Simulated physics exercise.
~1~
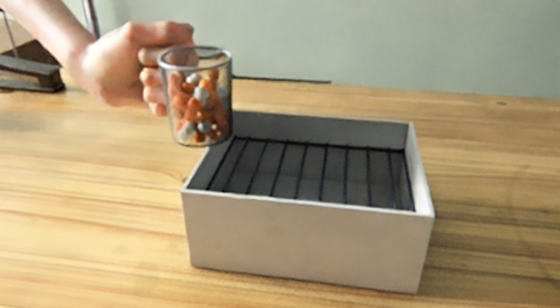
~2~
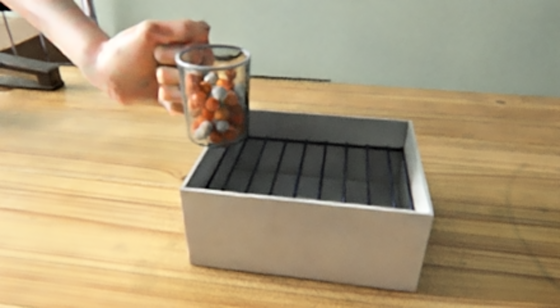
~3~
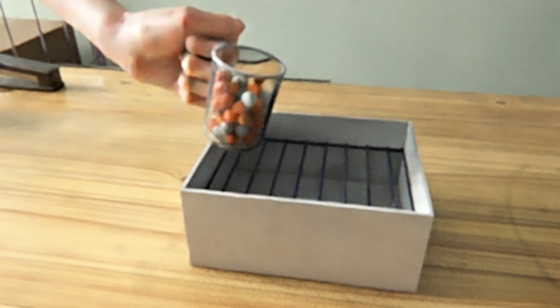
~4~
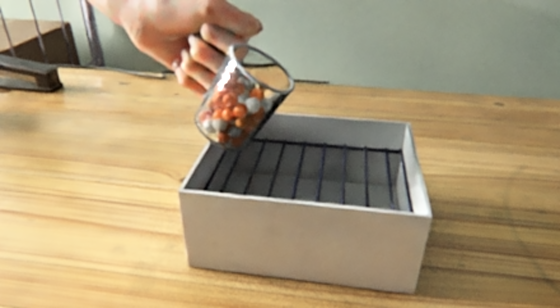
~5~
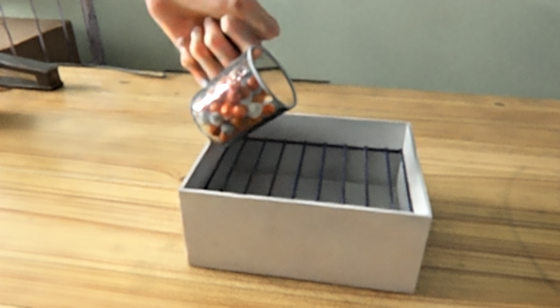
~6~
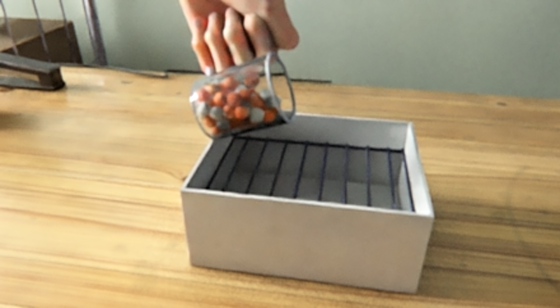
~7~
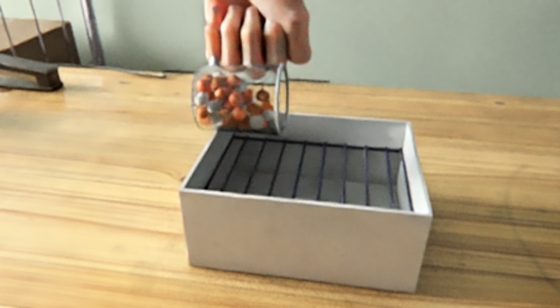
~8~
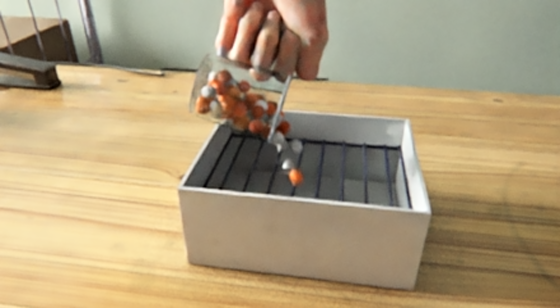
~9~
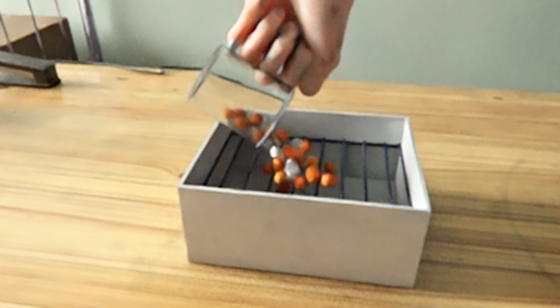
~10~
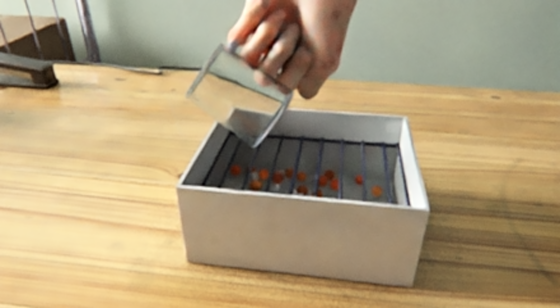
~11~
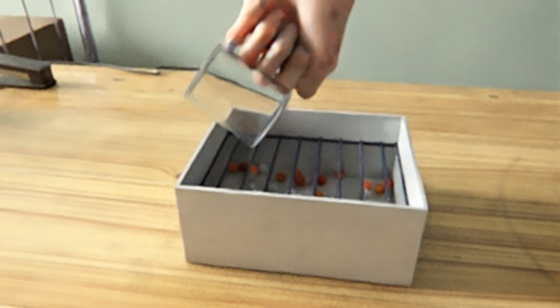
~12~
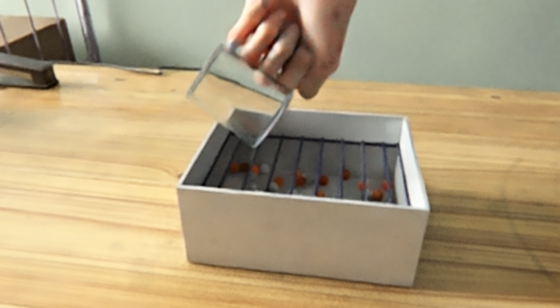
The clip opens with a hand at the left holding a clear cup of orange and white pieces beside a pale open box on a wooden table. Dark wires stretch across the box just below its rim. The hand carries the cup a short way to the right, tilting it until it lies on its side above the box's left end. Pieces begin to spill out on to the wires, and as the cup tips further, the remainder tumbles after them. Both colours drop between the wires and spread out underneath. Finally the orange and white pieces rest below the rack, while the hand still holds the emptied cup upside down above.
